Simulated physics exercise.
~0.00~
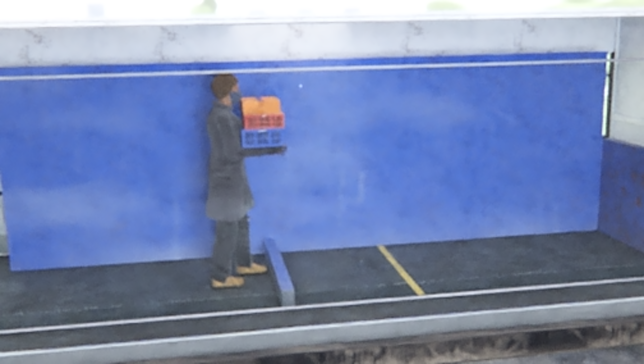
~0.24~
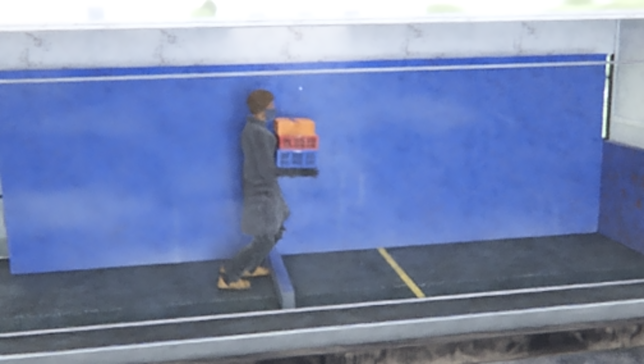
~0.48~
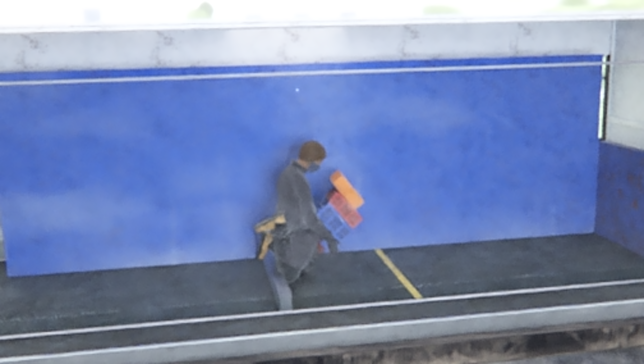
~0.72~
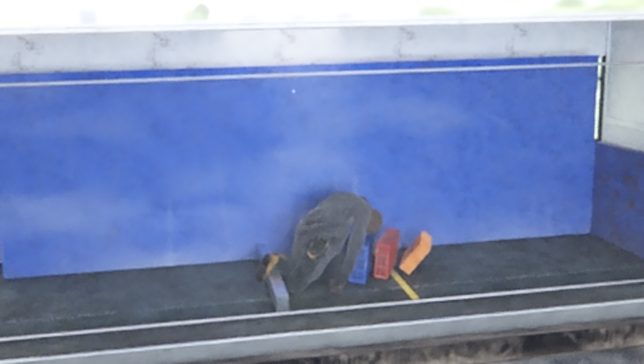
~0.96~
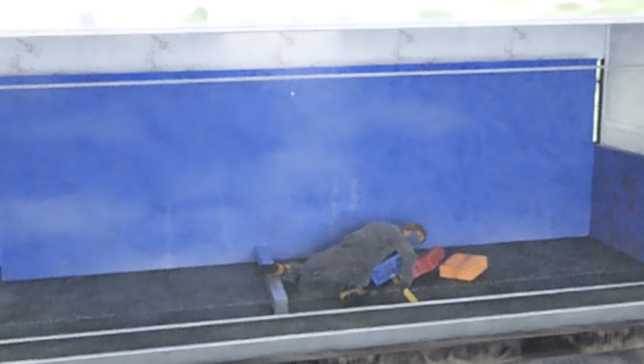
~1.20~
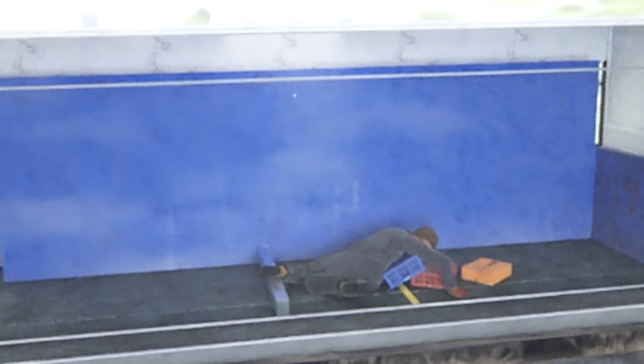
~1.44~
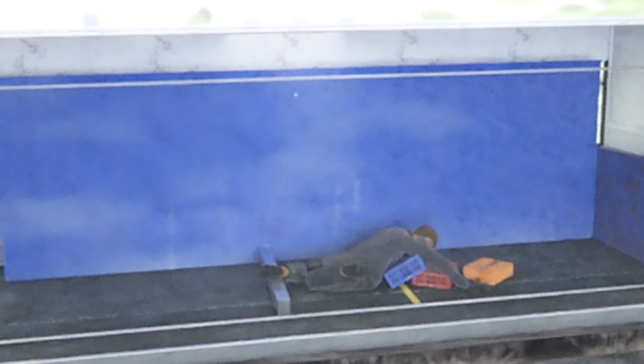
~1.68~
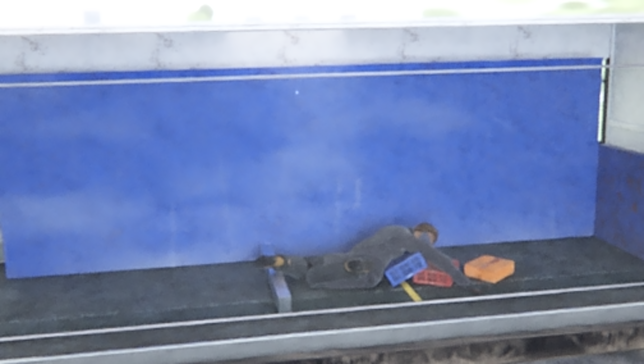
A person carrying stacked crates tripping over a low rail, toppling forward and lying face down, head and crates beyond the yellow line.
